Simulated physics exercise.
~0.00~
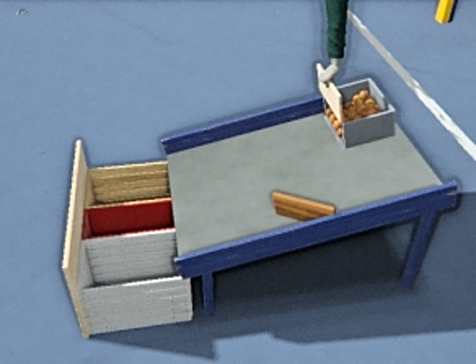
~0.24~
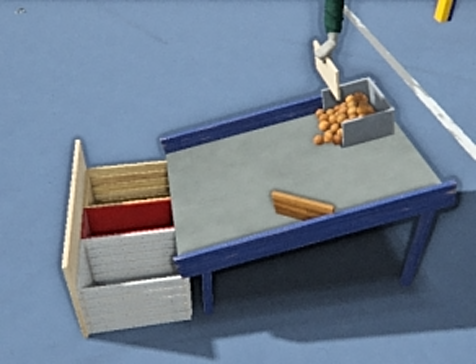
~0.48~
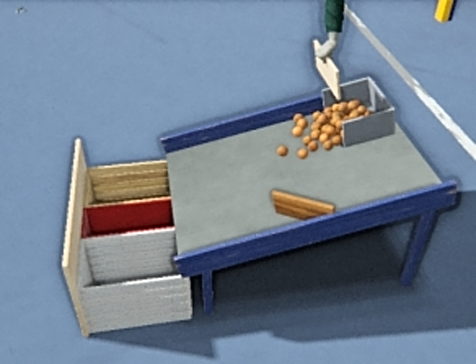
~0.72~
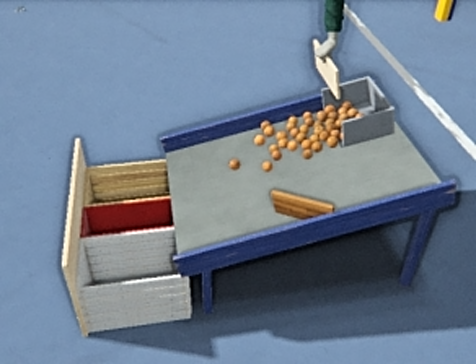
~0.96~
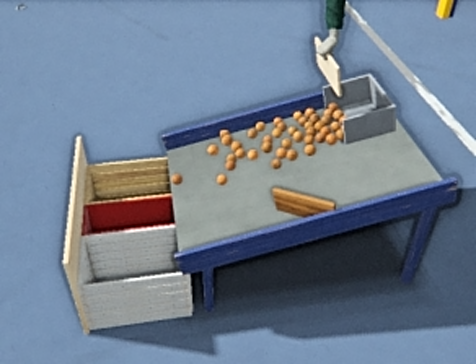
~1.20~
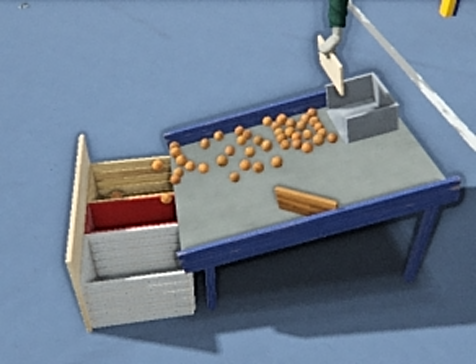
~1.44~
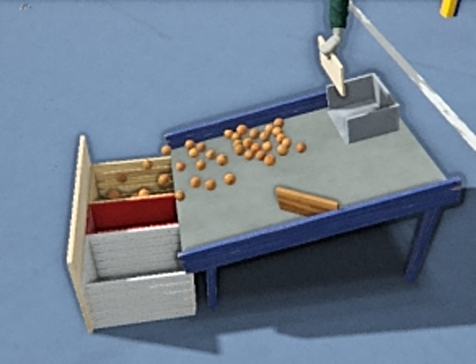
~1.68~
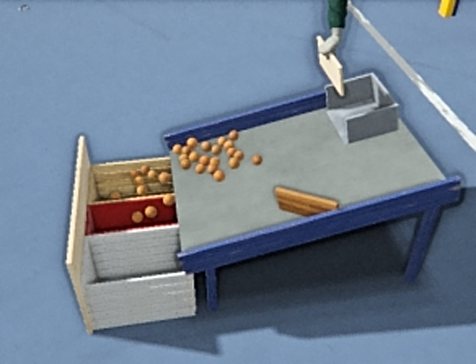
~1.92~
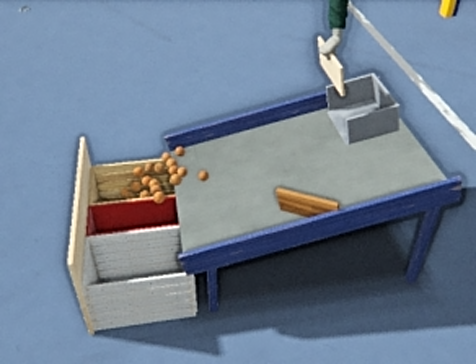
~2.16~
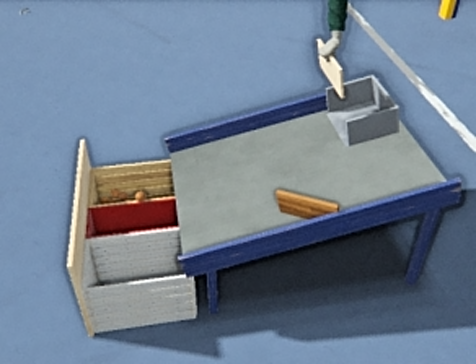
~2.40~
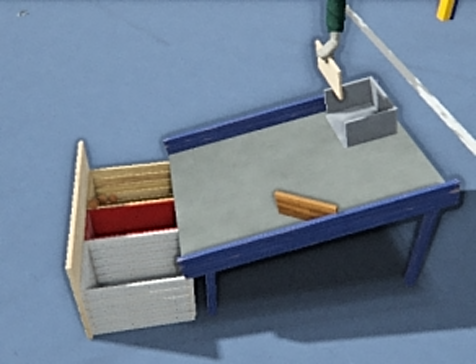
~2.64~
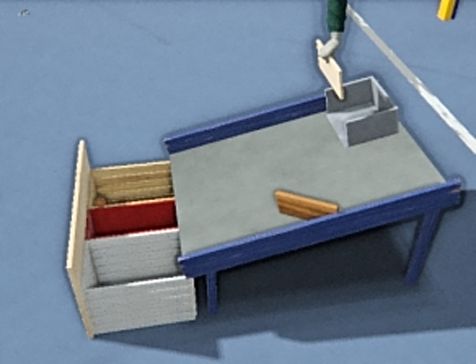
Orange-brown balls spill from a grey pen and roll left down a table into bins.
